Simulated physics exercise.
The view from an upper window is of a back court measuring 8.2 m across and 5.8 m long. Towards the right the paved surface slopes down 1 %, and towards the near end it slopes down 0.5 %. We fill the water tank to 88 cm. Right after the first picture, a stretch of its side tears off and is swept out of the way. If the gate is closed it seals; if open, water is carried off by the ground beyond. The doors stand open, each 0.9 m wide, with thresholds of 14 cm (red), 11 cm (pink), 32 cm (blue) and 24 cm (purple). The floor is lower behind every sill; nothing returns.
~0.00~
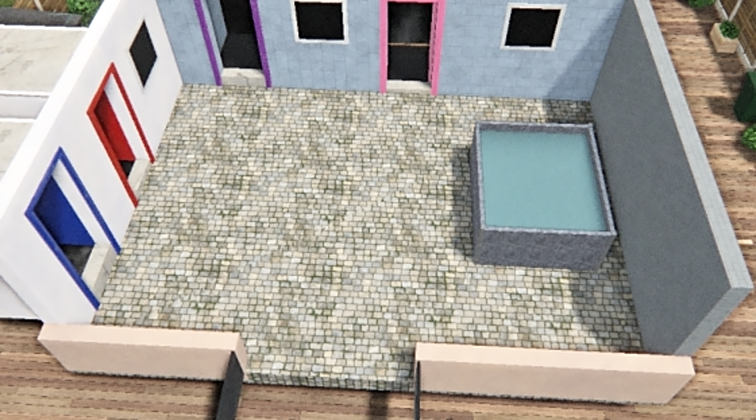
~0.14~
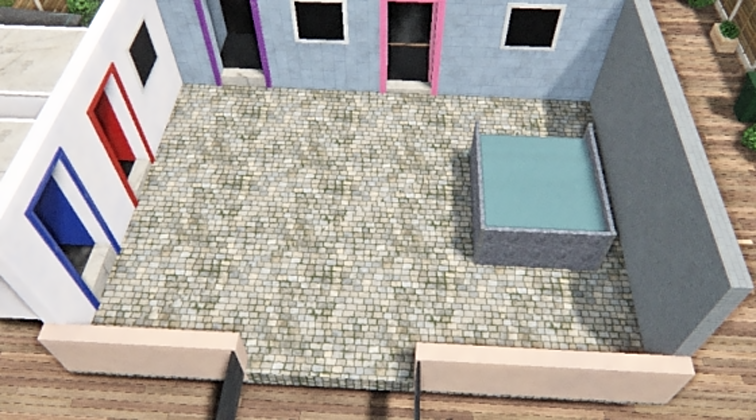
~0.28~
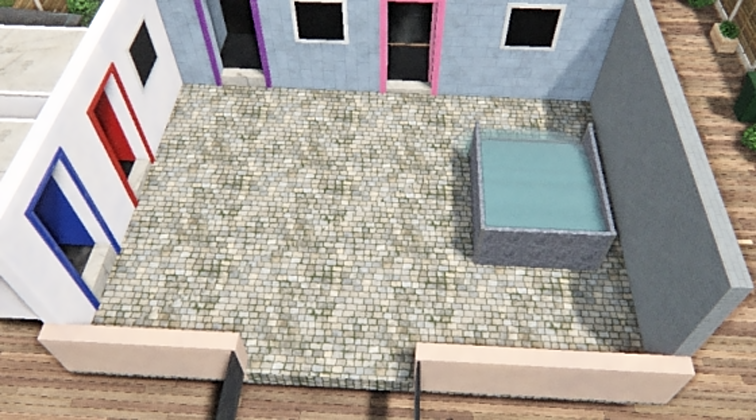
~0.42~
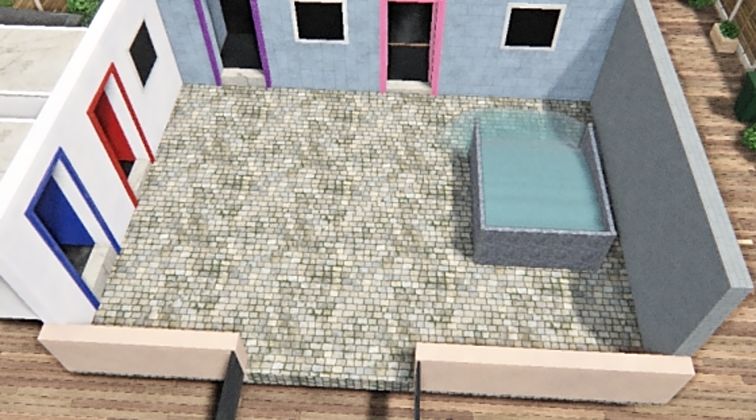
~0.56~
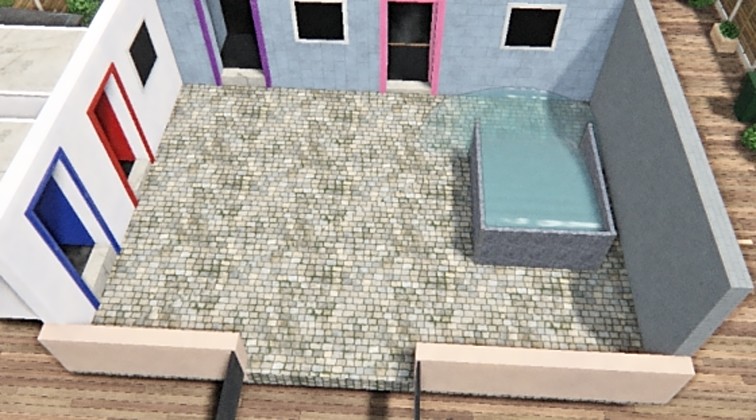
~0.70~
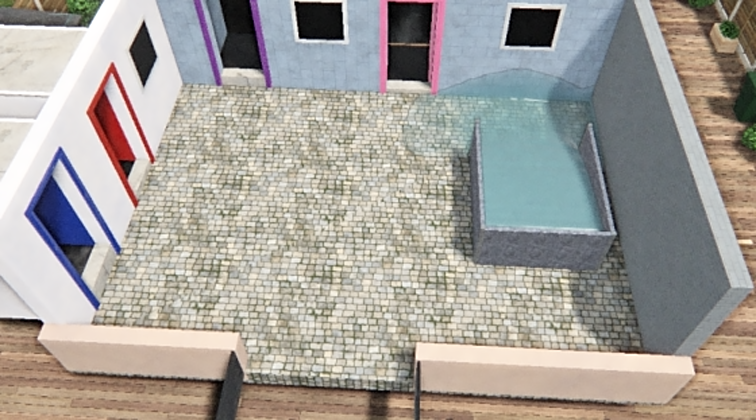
A paved back court is seen from high above, enclosed by a white wall with blue-edged and red-edged doorways on the left, a pale blue wall with purple-edged and pink-edged doorways at the back, and a grey wall on the right. A grey stone tank of blue-green water stands at the right. Its far side disappears, and clear water pours out and spreads across the paving behind it, reaching the back wall, while the view stays still.
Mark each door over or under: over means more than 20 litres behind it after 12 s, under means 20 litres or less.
Red door under, pink door over, blue door under, purple door under.
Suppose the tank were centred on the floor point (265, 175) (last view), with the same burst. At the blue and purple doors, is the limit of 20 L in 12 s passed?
Relative to the limit, blue is within it and purple is beyond it.
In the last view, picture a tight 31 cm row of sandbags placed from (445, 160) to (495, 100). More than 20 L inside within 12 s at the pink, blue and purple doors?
Pink within the limit, blue within the limit, purple within the limit.
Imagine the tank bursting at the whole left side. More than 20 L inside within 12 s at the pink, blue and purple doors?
Then it goes pink fine, blue fine, purple fine.
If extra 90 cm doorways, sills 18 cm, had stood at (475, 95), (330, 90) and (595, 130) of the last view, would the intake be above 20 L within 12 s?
Check each in turn: The first succeeds, the second fails, the third succeeds.
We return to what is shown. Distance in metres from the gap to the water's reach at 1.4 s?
Distance: Approx. 4.0 m.
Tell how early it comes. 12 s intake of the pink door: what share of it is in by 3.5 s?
Around 90 percent.
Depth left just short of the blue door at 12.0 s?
It averages close to 6.5 centimetres.
After 1.4 s water covers 15 % of the floor and is deepest (70 cm) near (585, 102); red door not reached, pink door 18 cm at the sill, 3 L in, blue door not reached, purple door not reached.
After 2.2 s water covers 30 % of the floor and is deepest (55 cm) near (585, 102); red door not reached, pink door 19 cm at the sill, 22 L in, blue door not reached, purple door 3 cm at the sill, 0 L in.
After 3.5 s water covers 60 % of the floor and is deepest (42 cm) near (645, 379); red door 14 cm at the sill, 0 L in, pink door 14 cm at the sill, 46 L in, blue door not reached, purple door 6 cm at the sill, 0 L in.
After 7.0 s water covers 95 % of the floor and is deepest (19 cm) near (184, 297); red door 9 cm at the sill, 6 L in, pink door 6 cm at the sill, 50 L in, blue door 10 cm at the sill, 0 L in, purple door 10 cm at the sill, 0 L in.
After 12.0 s water covers 100 % of the floor and is deepest (14 cm) near (530, 372); red door 6 cm at the sill, 6 L in, pink door 4 cm at the sill, 50 L in, blue door 6 cm at the sill, 0 L in, purple door 4 cm at the sill, 0 L in.
